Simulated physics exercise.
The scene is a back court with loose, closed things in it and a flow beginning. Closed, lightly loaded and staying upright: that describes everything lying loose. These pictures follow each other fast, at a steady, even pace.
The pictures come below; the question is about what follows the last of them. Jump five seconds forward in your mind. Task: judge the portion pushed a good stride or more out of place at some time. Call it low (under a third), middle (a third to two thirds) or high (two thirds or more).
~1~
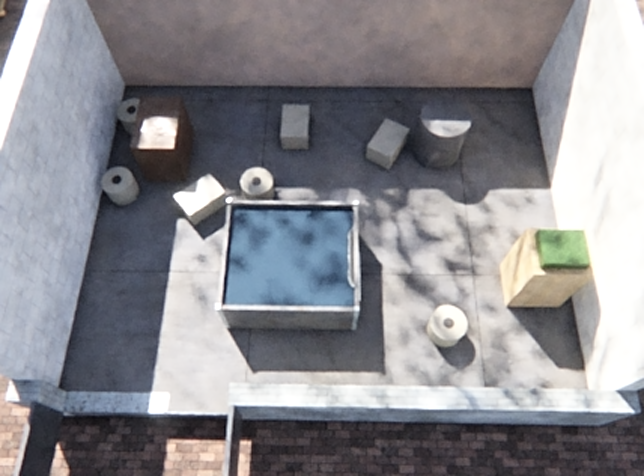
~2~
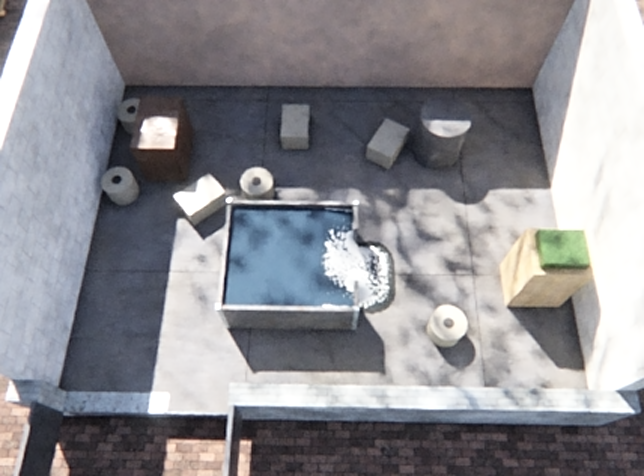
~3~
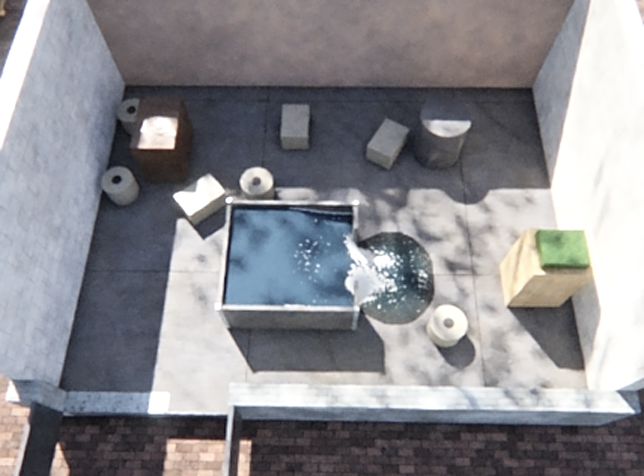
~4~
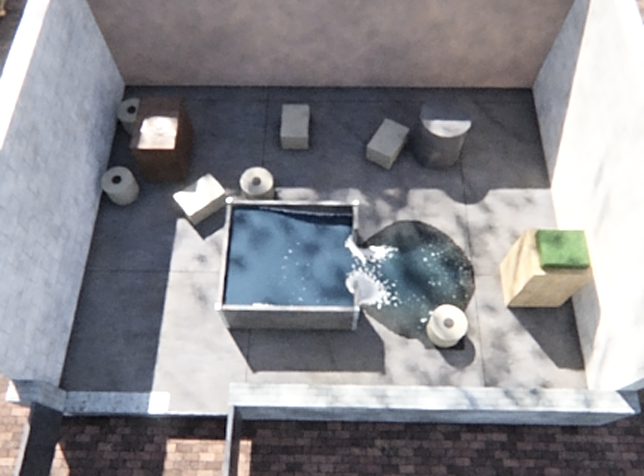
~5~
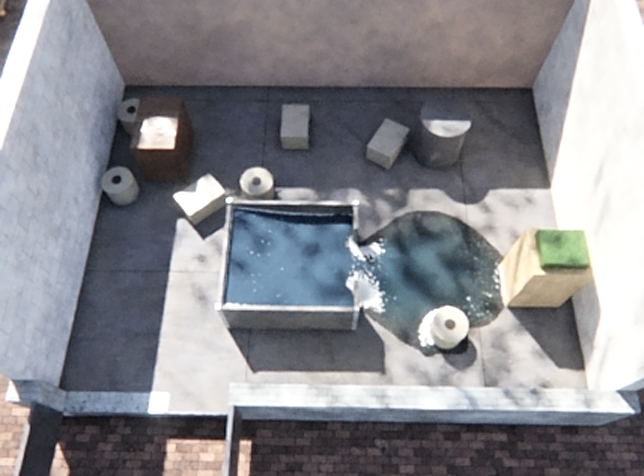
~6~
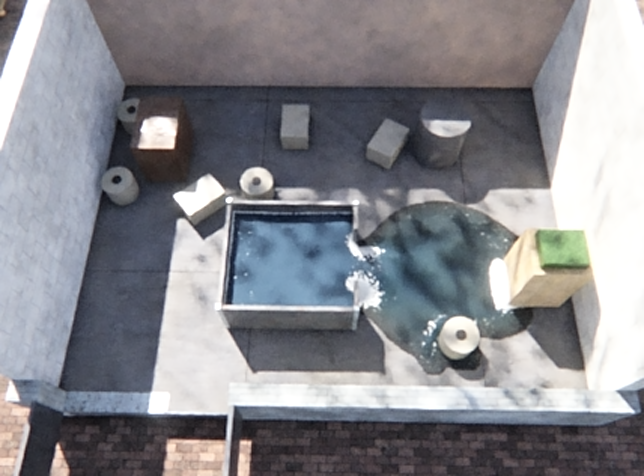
Low.
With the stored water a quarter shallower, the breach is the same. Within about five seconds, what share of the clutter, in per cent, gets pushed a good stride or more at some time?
Something like 10 in a hundred of them.
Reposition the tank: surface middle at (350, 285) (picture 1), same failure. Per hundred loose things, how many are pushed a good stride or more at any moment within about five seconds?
The share comes to close to 10 percent.
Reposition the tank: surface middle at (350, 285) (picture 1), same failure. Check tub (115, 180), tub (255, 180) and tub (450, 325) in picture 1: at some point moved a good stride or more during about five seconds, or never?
The first: Did not travel far; the second: Did not travel far; the third: Travelled far enough.
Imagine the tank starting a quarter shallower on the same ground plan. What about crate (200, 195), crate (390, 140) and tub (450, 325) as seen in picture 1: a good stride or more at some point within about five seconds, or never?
Taking each in turn, the answer is came up short, came up short, did it.
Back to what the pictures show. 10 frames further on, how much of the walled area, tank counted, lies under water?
My estimate is about 40 per cent.
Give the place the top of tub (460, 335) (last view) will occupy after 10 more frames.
It should be near (585, 353).
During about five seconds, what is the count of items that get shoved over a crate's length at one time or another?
It adds up to 1.
A moment on, 1 of 7 are well off their spots; 0 afloat.
Next, 1 of 7 are well off their spots; 1 afloat.
Later, 1 of 7 are well off their spots; 1 afloat.
In the end, 1 of 7 are well off their spots, and 1 have been at some point; 1 afloat.
